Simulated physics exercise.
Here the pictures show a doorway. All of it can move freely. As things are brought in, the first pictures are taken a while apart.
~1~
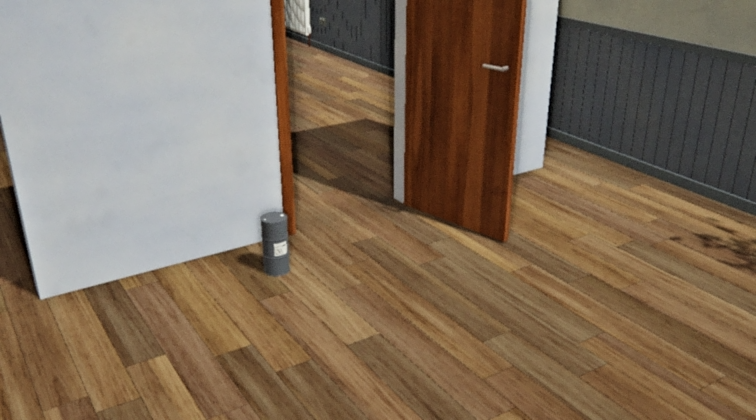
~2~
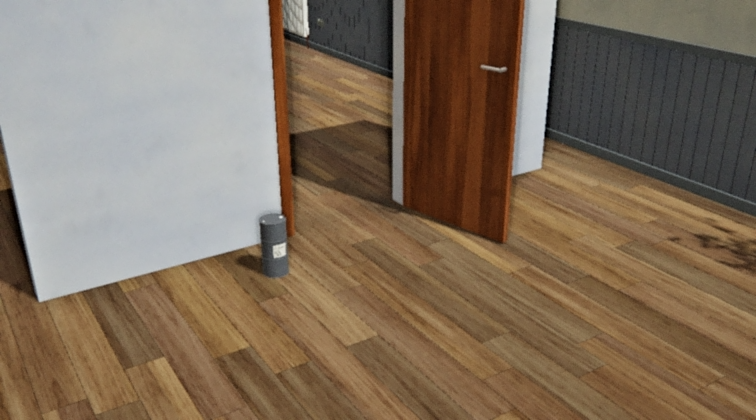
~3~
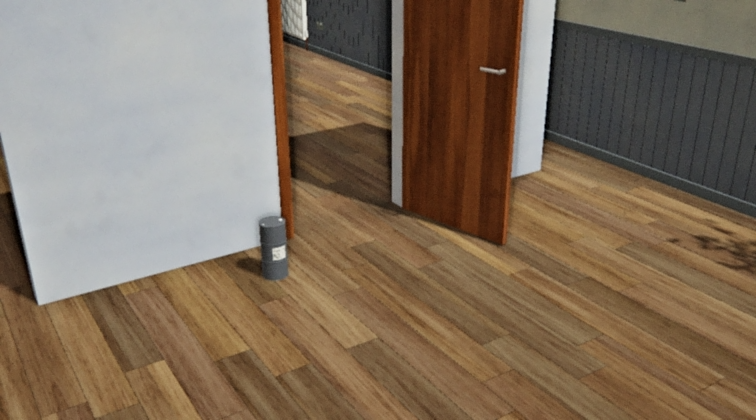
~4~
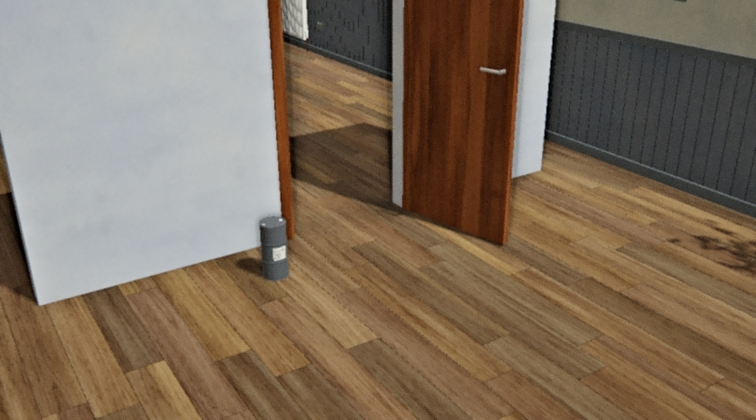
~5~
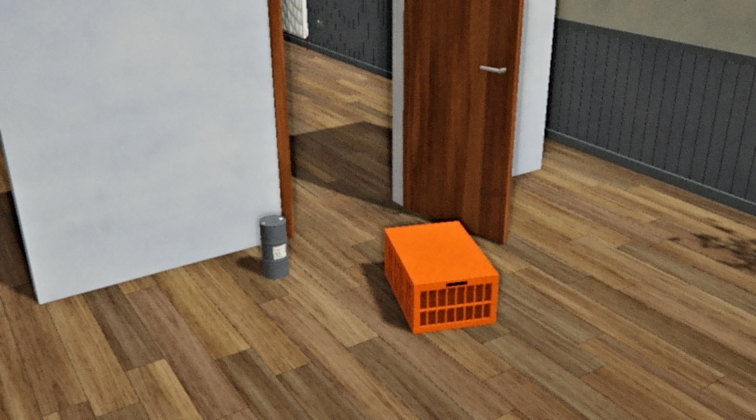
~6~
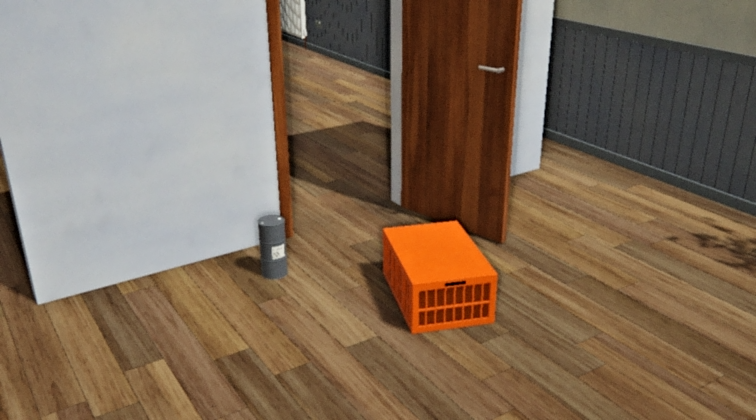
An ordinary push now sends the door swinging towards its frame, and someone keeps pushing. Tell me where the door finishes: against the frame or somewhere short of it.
It finishes against the frame.
Then, 0.60 s after the last picture, door 82° open.
Then, 1.00 s after the last picture, door 49° open.
Then, 1.40 s after the last picture, door 11° open.
At rest, door 0° open; both in place. Seen from the same camera at the end, orange chest near (436, 274).
